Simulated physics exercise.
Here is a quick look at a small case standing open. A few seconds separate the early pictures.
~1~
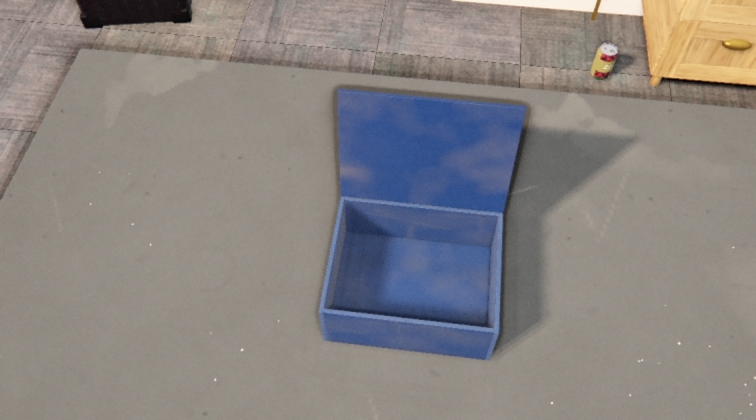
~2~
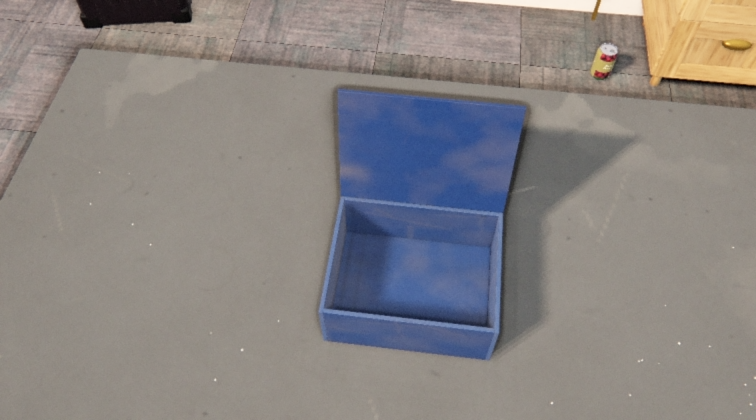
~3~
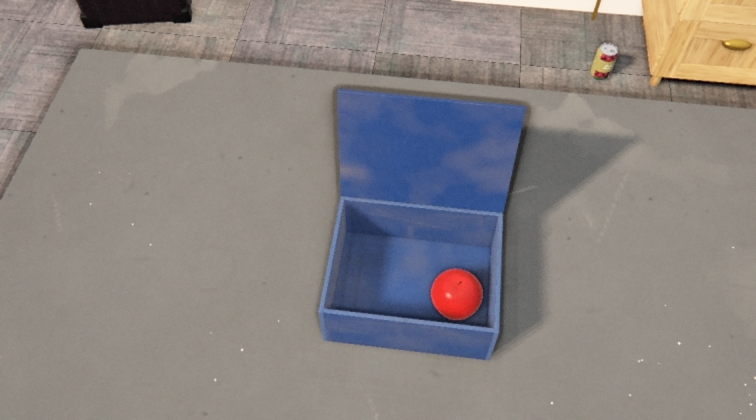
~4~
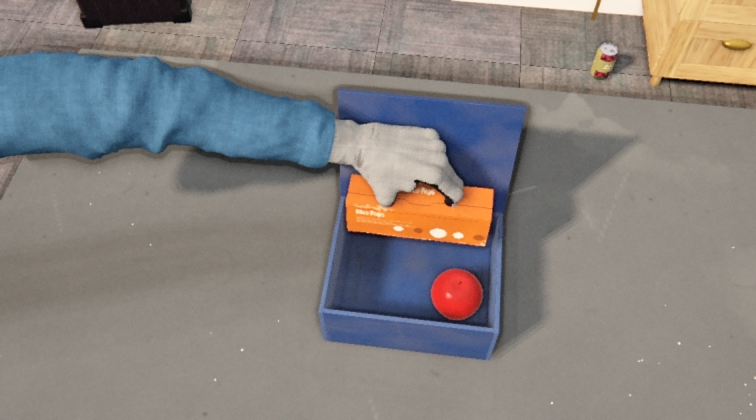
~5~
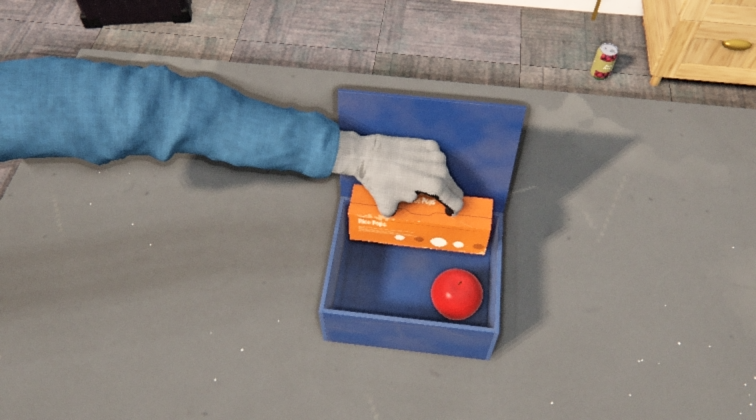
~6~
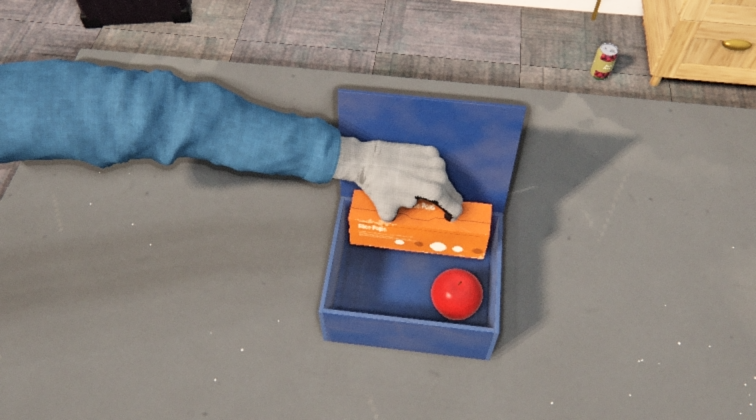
A gloved hand in a blue sleeve reached in from the left and lowered an orange carton into the back of an open blue case, after a red apple had appeared inside it.
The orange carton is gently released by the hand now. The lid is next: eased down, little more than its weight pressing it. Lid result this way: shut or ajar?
Shut.
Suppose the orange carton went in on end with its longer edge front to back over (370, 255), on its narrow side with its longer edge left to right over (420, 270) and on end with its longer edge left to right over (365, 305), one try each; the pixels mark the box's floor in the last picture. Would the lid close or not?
In order, the lid gets blocked, then fits down, then gets blocked.
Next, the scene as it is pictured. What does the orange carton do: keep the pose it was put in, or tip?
Result: The orange carton remains as it was set.
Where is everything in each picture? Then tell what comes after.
The last thing is not in view yet, in the first frame.
The last thing is not in view yet, in the second frame.
The last thing is not in view yet; red apple (457, 294), in the third frame.
Coming down; orange carton (419, 210); red apple (457, 294), in the fourth frame.
Coming down; orange carton (420, 220); red apple (457, 294), in the fifth frame.
Put in, still held; orange carton (420, 225); red apple (457, 294), in the sixth frame.
Then, 0.80 s past the last view, lid starting down; orange carton displaced a little near (417, 252).
Then, 1.50 s past the last view, lid 70° above the rim; orange carton displaced a little near (417, 252).
Then, 1.80 s past the last view, lid 31° above the rim; orange carton displaced a little near (417, 252).
Then, 1.90 s past the last view, lid 14° above the rim; orange carton displaced a little near (417, 252).
Finally, lid shut; moved from the start, orange carton; red apple still in place. Final places as the last picture's camera would see them, orange carton near (417, 252).
